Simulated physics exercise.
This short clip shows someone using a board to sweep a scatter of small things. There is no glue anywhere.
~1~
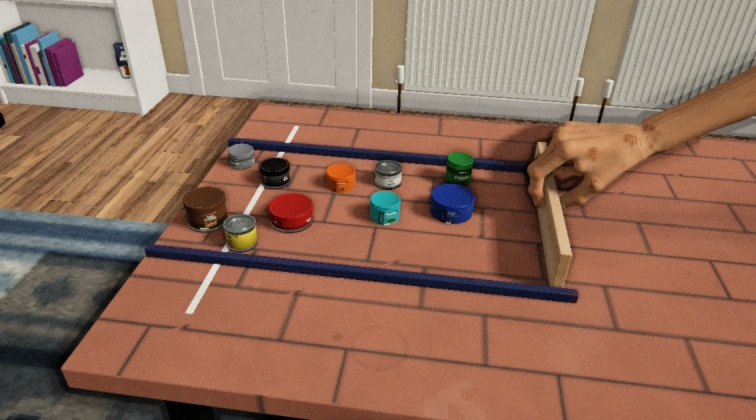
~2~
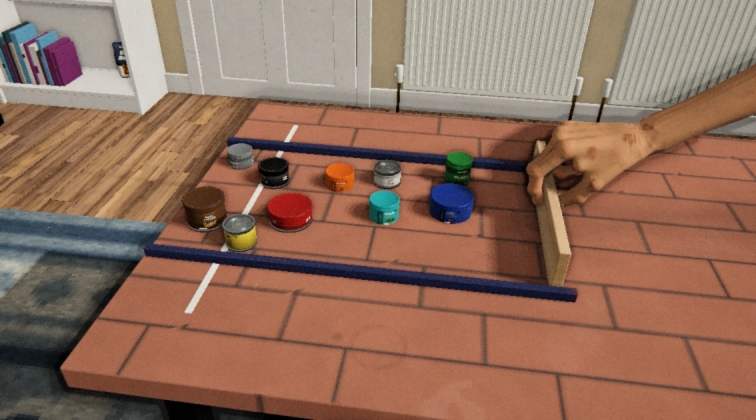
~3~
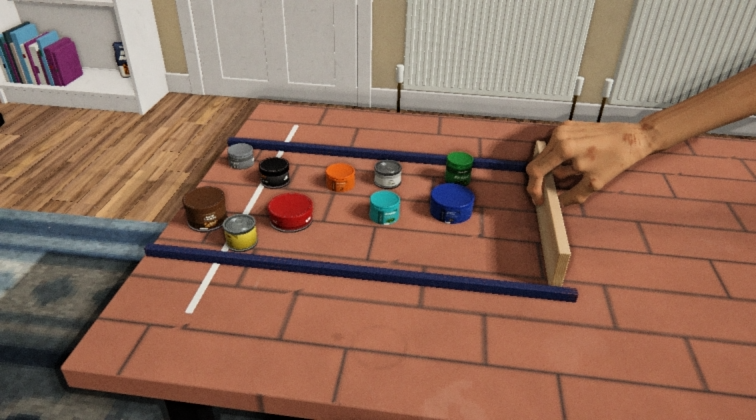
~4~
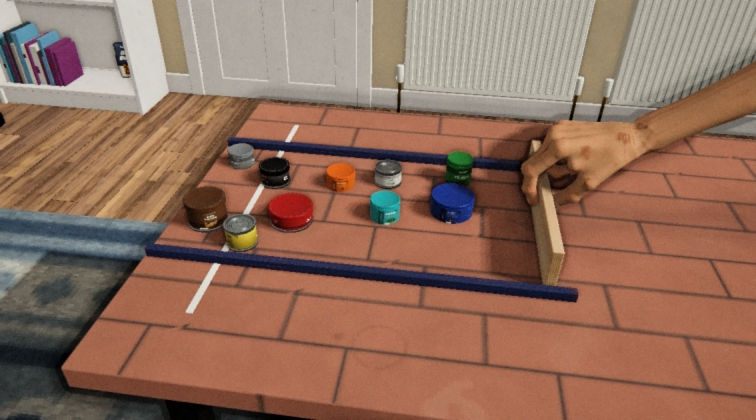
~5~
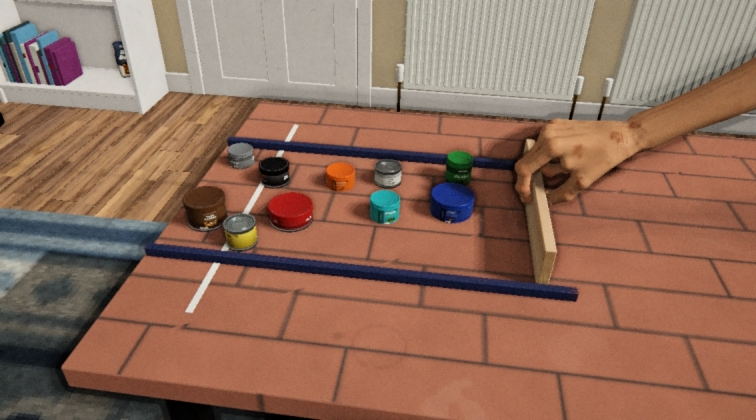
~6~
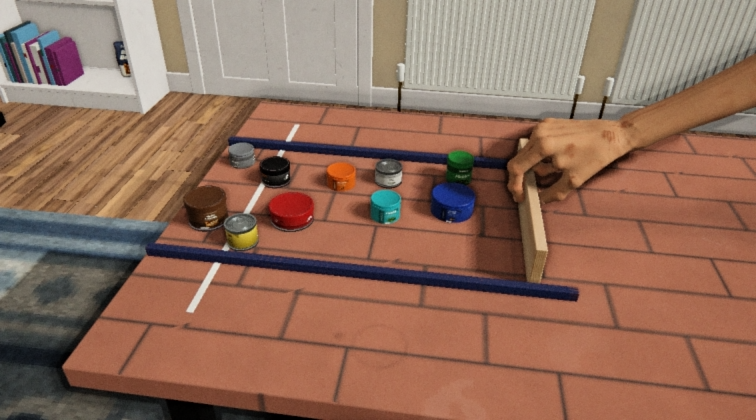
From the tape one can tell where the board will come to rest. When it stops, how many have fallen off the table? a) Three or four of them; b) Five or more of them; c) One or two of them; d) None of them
c, one or two of them.
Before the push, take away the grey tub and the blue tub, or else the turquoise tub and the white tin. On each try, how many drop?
That gives 0 for the first pair taken away and 0 for the second.
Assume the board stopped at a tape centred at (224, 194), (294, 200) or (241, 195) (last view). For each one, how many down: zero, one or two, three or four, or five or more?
Lab note - count per position: At least five; none; 1 or 2.
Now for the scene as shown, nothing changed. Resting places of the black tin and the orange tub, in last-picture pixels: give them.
The black tin at (202, 173), the orange tub at (230, 166).
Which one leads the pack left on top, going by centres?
Black tin.
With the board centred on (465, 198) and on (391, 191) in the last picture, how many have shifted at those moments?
At the first spot 2, then 4.
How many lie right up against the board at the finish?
It ends up touching 5.
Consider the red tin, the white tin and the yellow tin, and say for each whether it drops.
First the red tin keeps its place, next the white tin keeps its place, last the yellow tin keeps its place.
Early on, none off yet; grey tub at rest near (242, 156); brown pot at rest near (207, 208); yellow tin at rest near (242, 232).
A while later, none off yet; grey tub at rest near (242, 156); brown pot moving near (198, 209); yellow tin at rest near (242, 232).
Finally, the number that fall off is one or two; lost, brown pot.
